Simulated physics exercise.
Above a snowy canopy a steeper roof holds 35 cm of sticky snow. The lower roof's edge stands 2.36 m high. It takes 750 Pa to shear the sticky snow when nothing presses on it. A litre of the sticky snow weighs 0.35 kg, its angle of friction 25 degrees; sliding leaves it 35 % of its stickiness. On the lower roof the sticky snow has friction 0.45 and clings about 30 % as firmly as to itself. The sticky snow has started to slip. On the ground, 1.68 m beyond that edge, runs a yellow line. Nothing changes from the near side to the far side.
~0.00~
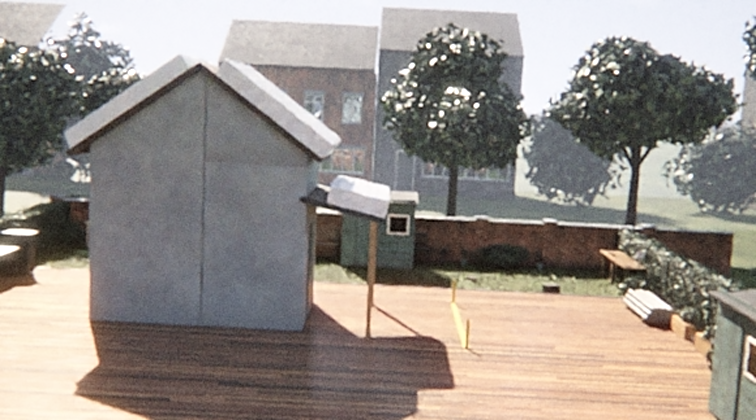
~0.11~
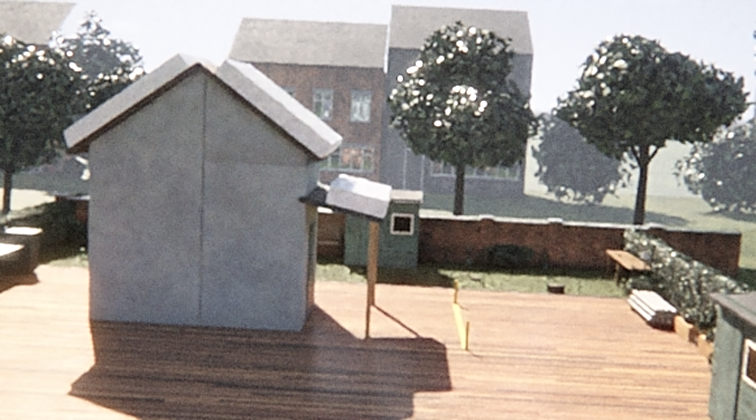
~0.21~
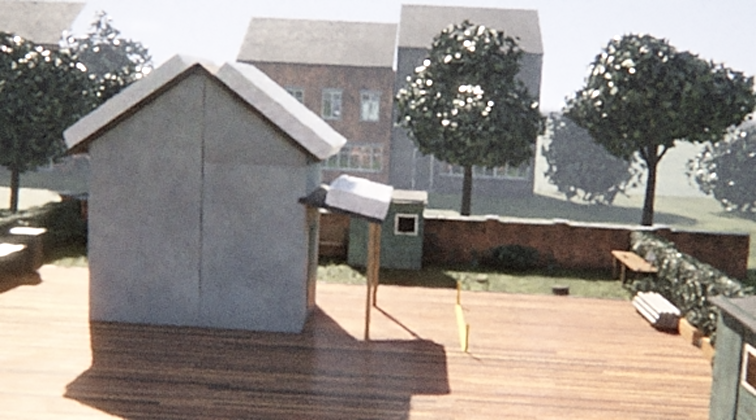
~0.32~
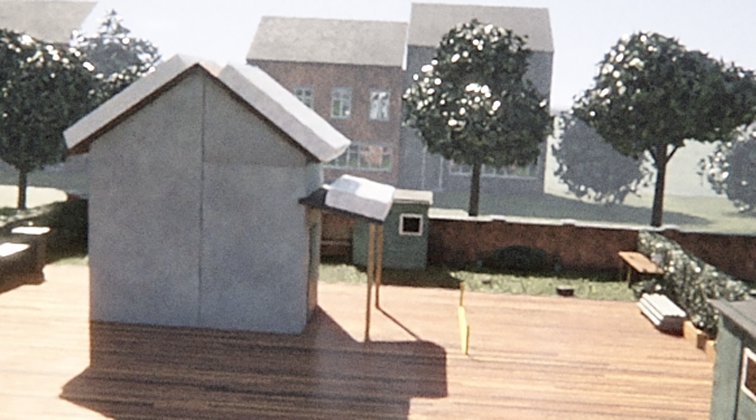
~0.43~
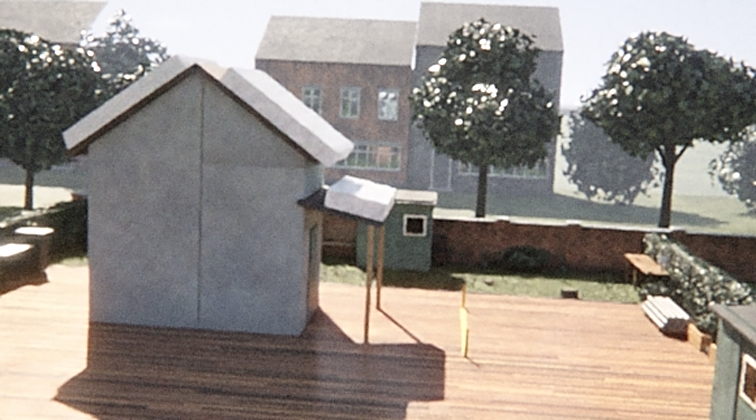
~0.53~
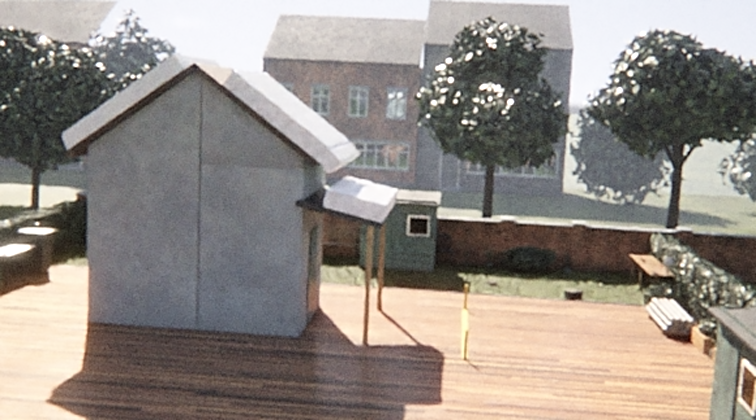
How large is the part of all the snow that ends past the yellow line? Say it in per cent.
It comes to some 20 %.
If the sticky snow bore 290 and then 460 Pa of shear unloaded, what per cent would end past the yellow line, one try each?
In turn about 35 %, 30 %.
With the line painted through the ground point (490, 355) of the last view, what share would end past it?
It would be near 10 %.
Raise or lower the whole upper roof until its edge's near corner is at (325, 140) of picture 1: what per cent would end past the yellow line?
Then about 40 %.
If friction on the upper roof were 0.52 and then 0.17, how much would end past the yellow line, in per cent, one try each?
In turn about 5 %, 40 %.
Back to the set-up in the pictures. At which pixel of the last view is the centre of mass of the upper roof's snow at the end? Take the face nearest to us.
Near (431, 308).
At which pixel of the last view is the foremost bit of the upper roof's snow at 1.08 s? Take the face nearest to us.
Near (369, 189).
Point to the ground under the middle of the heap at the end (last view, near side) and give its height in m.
Around (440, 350); it stands about 0.4 m.
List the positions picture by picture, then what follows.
Leading edge of the sticky snow at (323, 157), in the first picture.
Leading edge of the sticky snow at (323, 157), its middle shifted 1.2 cm, in the second picture.
Leading edge of the sticky snow at (324, 146), its middle shifted 4.7 cm, 2 % of it past the upper edge, in one piece, in the third picture.
Leading edge of the sticky snow at (326, 148), its middle shifted 11 cm, 4 % of it past the upper edge, in one piece, in the fourth picture.
Leading edge of the sticky snow at (329, 153), its middle shifted 19 cm, 8 % of it past the upper edge, in one piece, in the fifth picture.
Leading edge of the sticky snow at (333, 152), its middle shifted 31 cm, 12 % of it past the upper edge, cracking, in the sixth picture.
After 1.08 s, none is below the lower edge and 0 % is past the line.
After 1.72 s, 9 % is below the lower edge and 0 % is past the line.
After 2.36 s, 56 % is below the lower edge and 8 % is past the line.
After 3.00 s, 65 % is below the lower edge and 20 % is past the line.
After 6.00 s, at the end, 67 % is below the lower edge and 20 % is past the line.
